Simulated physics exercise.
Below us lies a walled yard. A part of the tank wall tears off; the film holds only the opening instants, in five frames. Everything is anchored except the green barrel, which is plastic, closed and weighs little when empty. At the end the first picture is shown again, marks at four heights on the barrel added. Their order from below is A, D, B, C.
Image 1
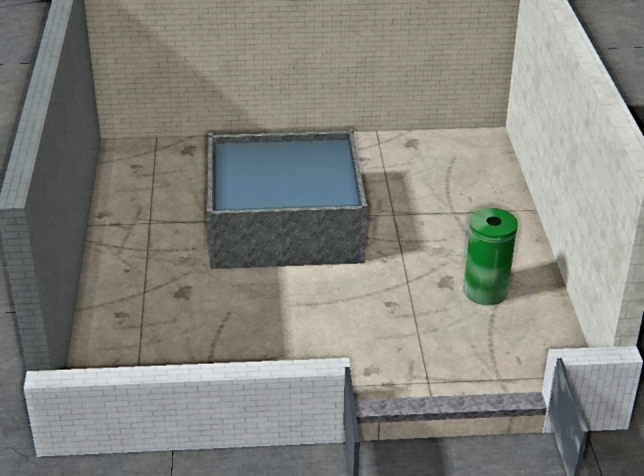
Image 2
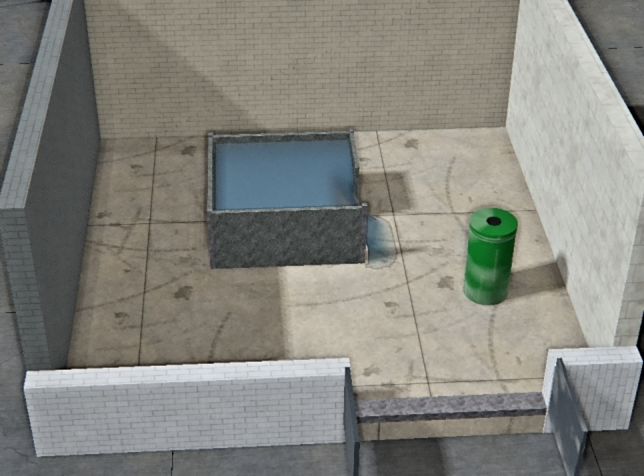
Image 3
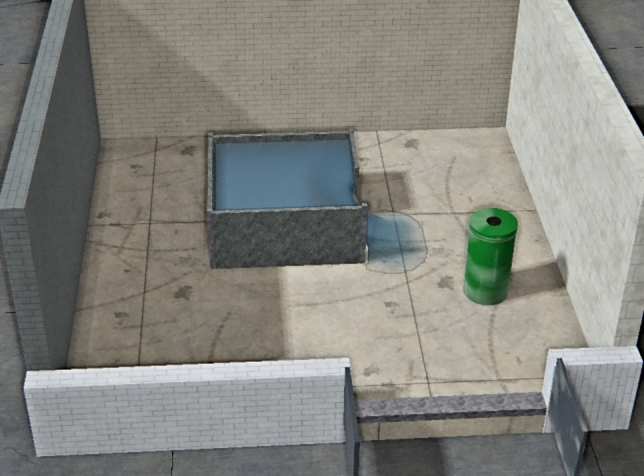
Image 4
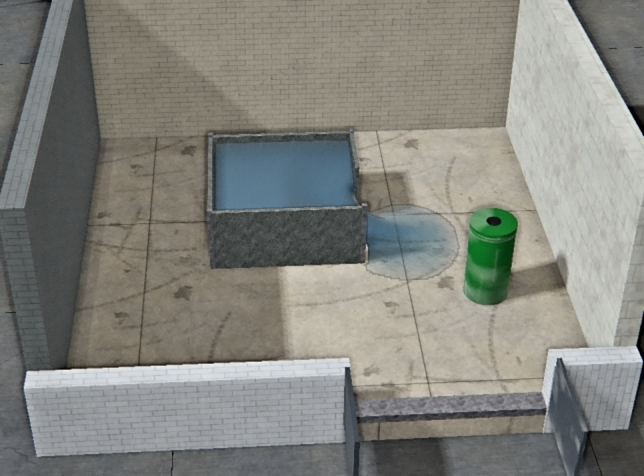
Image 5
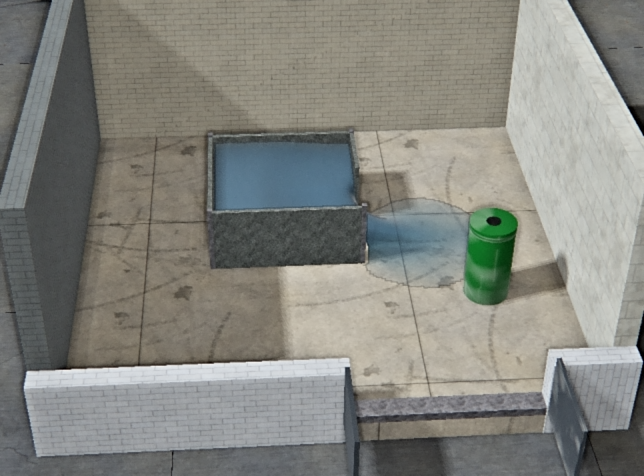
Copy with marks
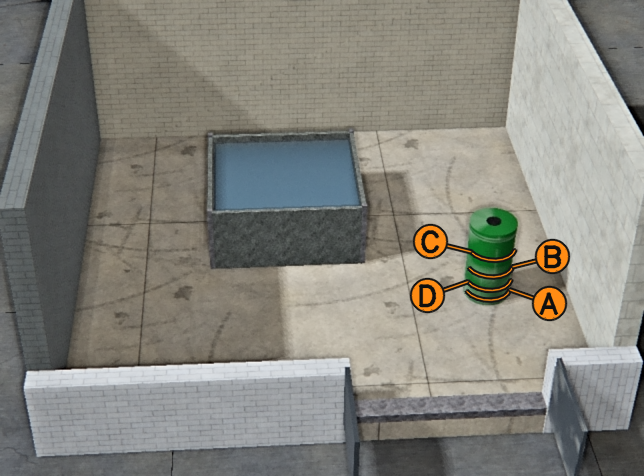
A stone tank full of blue water stands left of centre in a walled yard, seen from above at a steady angle. To its right is a green barrel, with pale brick walls around the stained, tiled floor and an open gate at the lower right. Water comes out at the tank's right side and spreads rightward across the floor in a widening, rounded pool, while the barrel stays still.
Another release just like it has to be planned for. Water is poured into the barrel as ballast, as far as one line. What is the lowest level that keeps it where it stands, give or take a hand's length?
I would pick line B.
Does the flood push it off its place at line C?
No.
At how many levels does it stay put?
Two of them.
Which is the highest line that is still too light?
The answer is D.
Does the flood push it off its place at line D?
Yes.
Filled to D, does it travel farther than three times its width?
No, less.
In orange, A at (491, 300); B at (493, 277); C at (495, 260); D at (492, 290); from the bottom up A, D, B, C.
For line A, it is pushed about 4 times its own width away.
For line B, it does not move.
For line C, it does not move.
For line D, it is pushed about its own width away.
